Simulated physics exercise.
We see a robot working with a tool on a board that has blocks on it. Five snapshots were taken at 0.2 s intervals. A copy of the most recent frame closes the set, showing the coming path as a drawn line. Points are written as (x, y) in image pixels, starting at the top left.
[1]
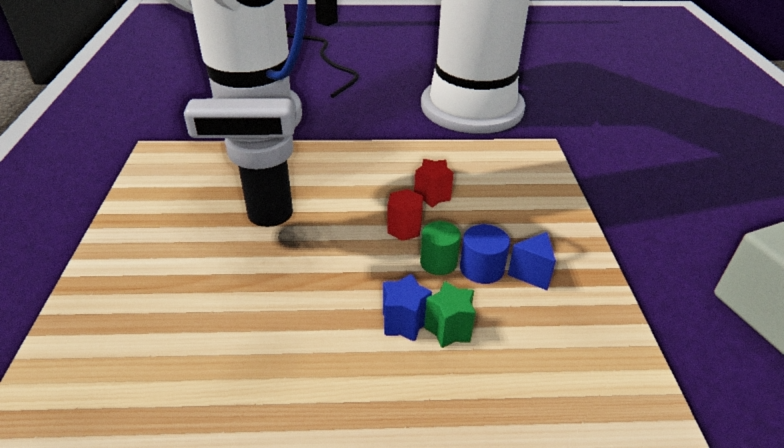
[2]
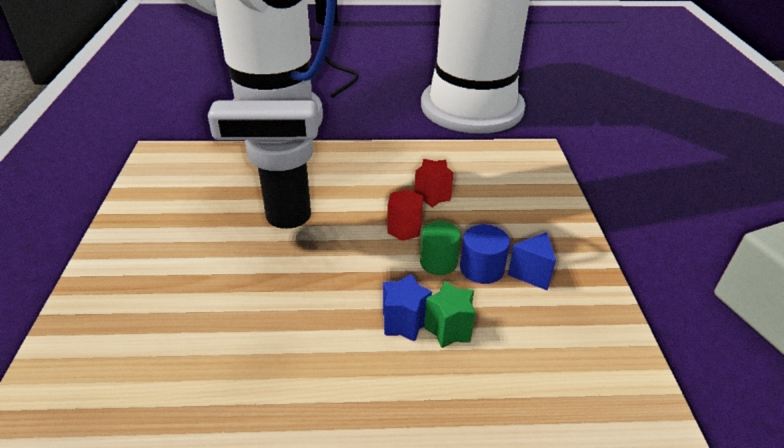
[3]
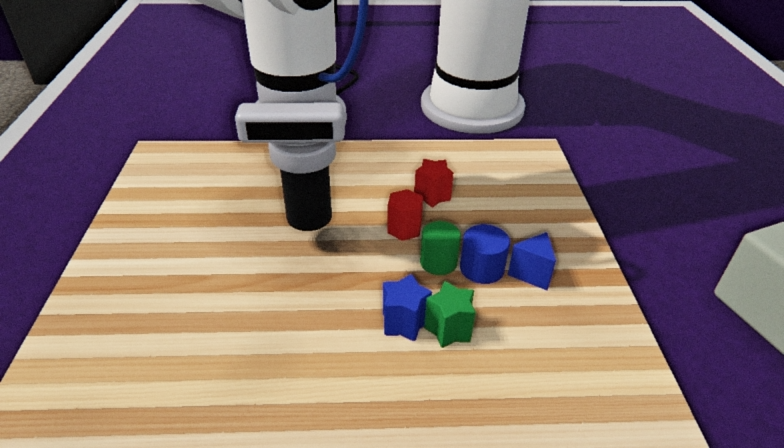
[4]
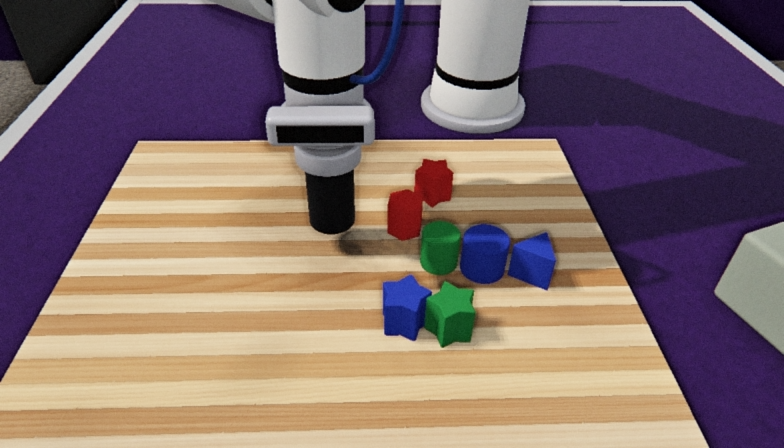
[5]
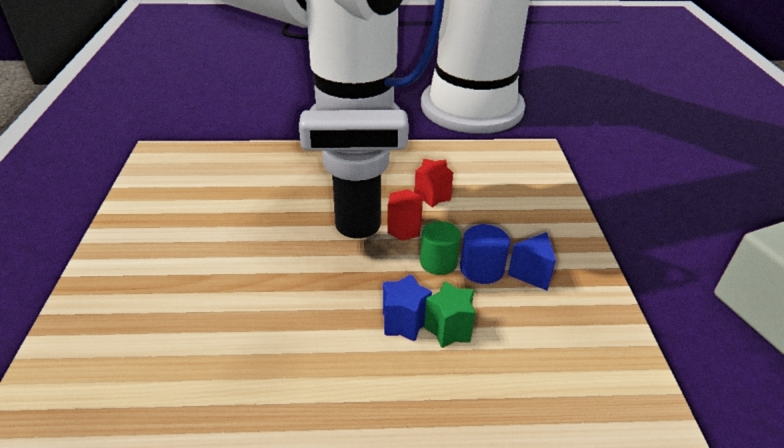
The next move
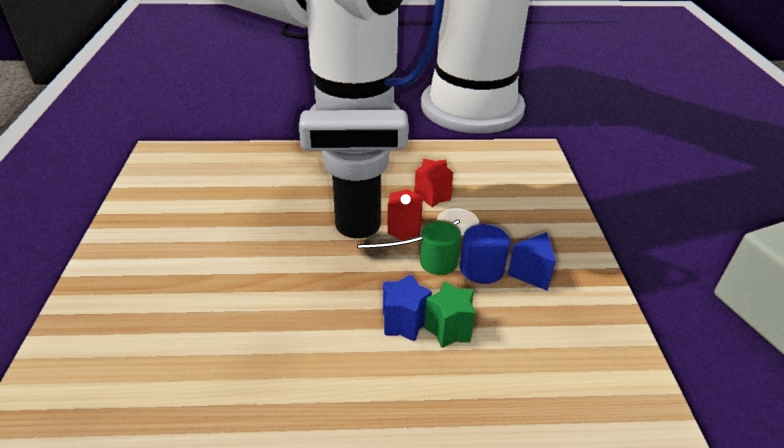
On a striped wooden board, a robot arm with a black cylindrical tip moved steadily to the right, drawing close to a group of red, green and blue blocks, which all stayed still.
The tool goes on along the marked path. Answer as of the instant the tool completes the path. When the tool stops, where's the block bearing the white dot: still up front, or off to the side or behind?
The tool will still be pushing it.
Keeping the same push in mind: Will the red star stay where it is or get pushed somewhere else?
Moved away.
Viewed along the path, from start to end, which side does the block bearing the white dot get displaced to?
Out to the left.
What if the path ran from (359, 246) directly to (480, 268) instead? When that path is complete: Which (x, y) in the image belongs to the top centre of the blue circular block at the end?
I think it will end close to (573, 258).
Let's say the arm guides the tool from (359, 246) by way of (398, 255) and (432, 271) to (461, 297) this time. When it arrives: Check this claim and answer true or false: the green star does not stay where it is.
It is false.
The line goes from (359, 246) over (396, 244) and (430, 235) to (458, 221); the dot is on the red hexagon.
On the path given first. One third of the way, tool at (398, 221); red hexagon at (423, 195), turned 15° anticlockwise.
Two thirds of the way, tool at (433, 213); red hexagon at (449, 184), turned 40° anticlockwise; red star at (437, 163), turned 15° anticlockwise; green circular block at (448, 232); blue circular block at (490, 240).
At the end, tool at (461, 200); red hexagon at (470, 171), turned 60° anticlockwise; red star at (442, 157), turned 65° anticlockwise; green circular block at (448, 232); blue circular block at (490, 240).
